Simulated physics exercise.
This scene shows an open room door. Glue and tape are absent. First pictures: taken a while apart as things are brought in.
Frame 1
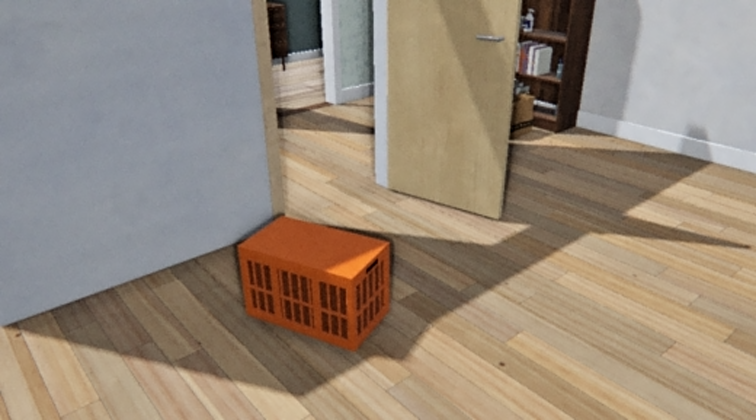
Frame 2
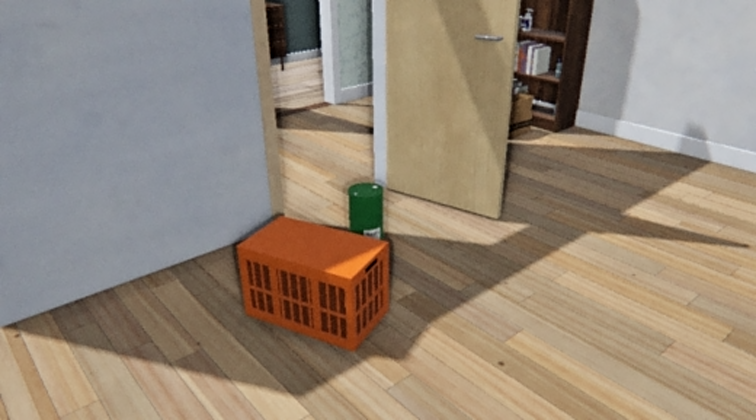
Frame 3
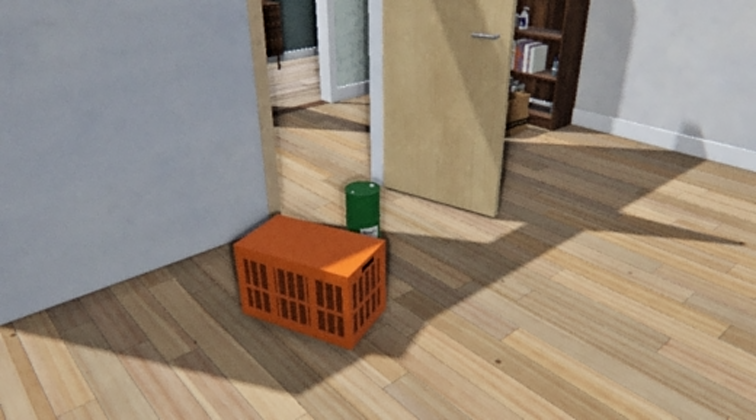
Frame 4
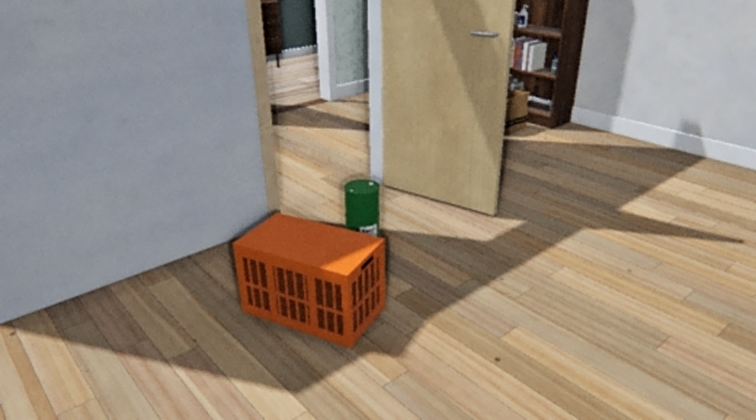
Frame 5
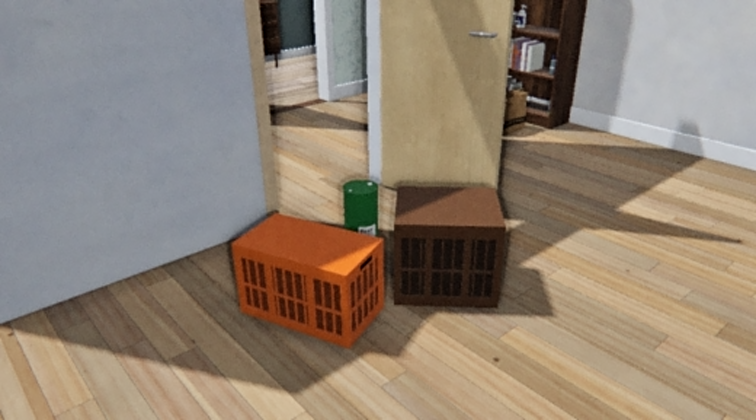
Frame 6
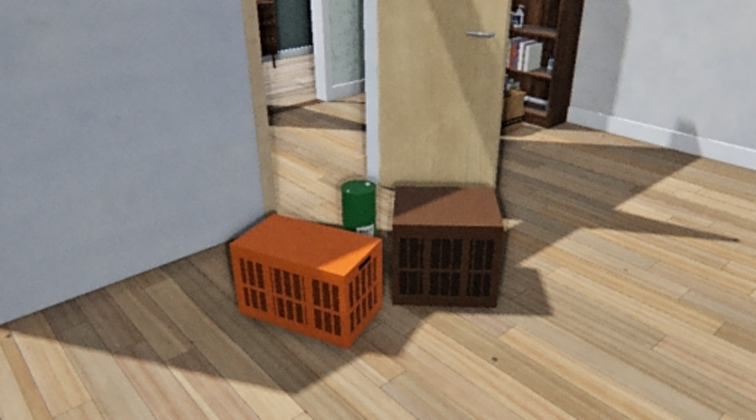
Nothing slid or swung, but a green canister appeared behind the orange crate near the wide-open door, and later a brown crate appeared to the right of them, in front of the door.
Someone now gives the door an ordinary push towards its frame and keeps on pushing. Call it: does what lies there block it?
No.
Then, 0.50 s after the last picture, door at 83°.
Then, 0.90 s after the last picture, door at 49°.
Then, 1.30 s after the last picture, door at 11°.
At rest, door at 0°; all 3 in place. Seen from the same camera at the end, brown chest near (444, 245).
